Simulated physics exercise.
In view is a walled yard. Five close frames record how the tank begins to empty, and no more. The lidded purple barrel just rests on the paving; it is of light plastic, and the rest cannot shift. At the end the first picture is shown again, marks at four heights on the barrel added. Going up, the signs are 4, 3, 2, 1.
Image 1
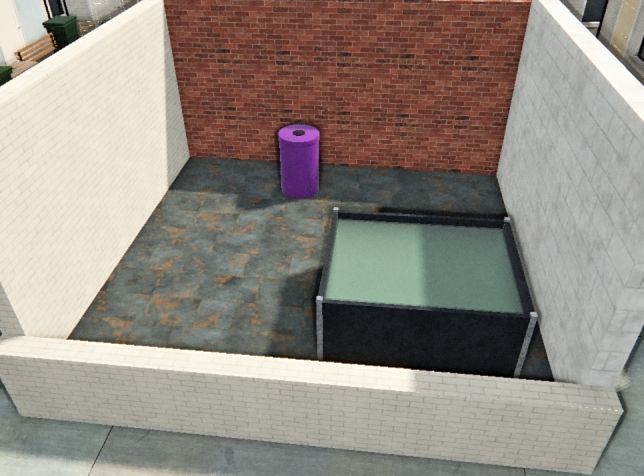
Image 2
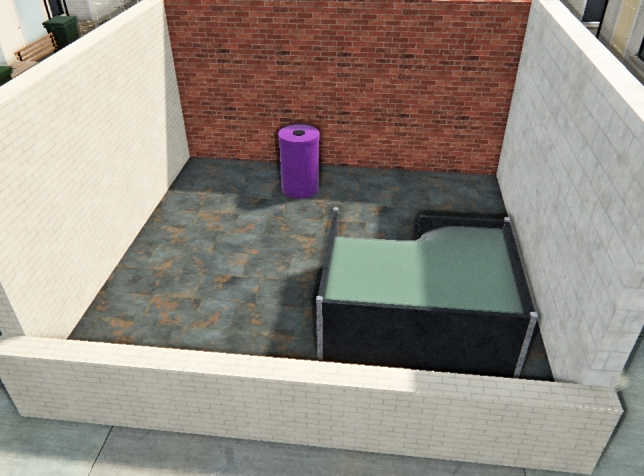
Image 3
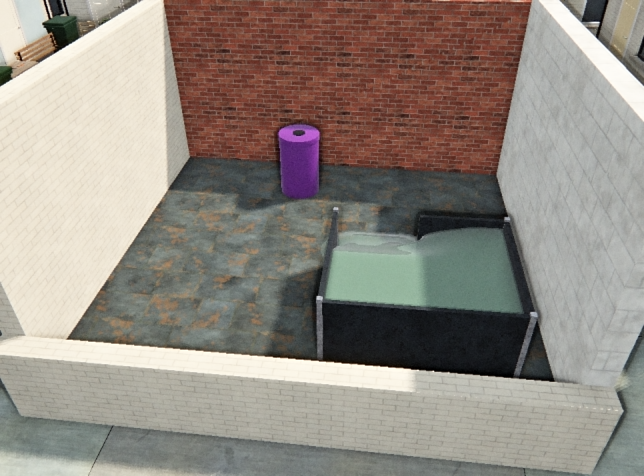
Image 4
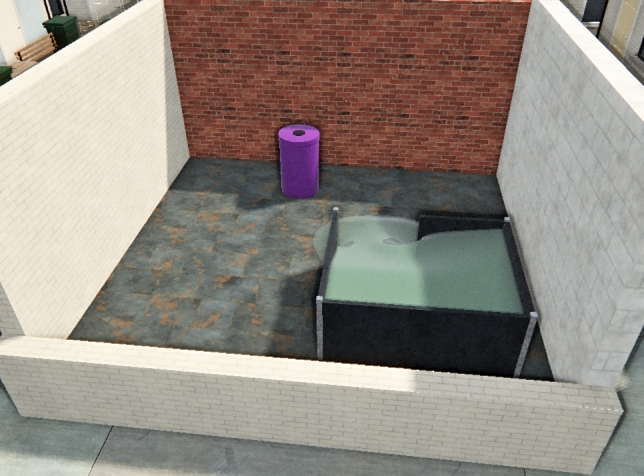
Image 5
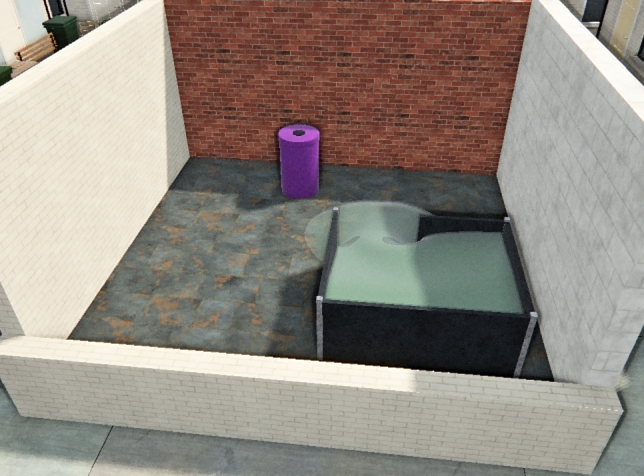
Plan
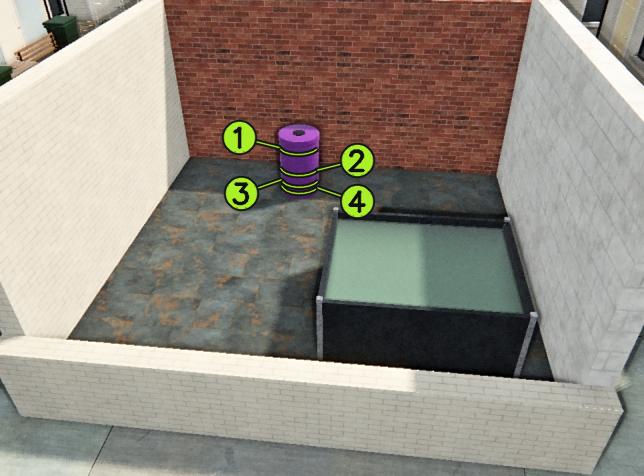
Walled yard with a purple barrel standing still as a dark tank's back corner opens and pale green water spreads out.
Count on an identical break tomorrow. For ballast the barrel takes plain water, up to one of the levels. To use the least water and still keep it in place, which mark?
The limit is 2.
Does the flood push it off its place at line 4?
Yes.
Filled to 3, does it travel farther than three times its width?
No, less.
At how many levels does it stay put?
Two of the four.
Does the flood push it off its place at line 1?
No, that is safe.
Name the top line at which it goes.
The answer is 3.
On the marked copy, 1 at (295, 154); 2 at (296, 175); 3 at (297, 187); 4 at (297, 193); from the bottom up 4, 3, 2, 1.
For line 1, it does not move.
For line 2, it does not move.
For line 3, it is pushed about its own width away.
For line 4, it is pushed about 5 times its own width away.
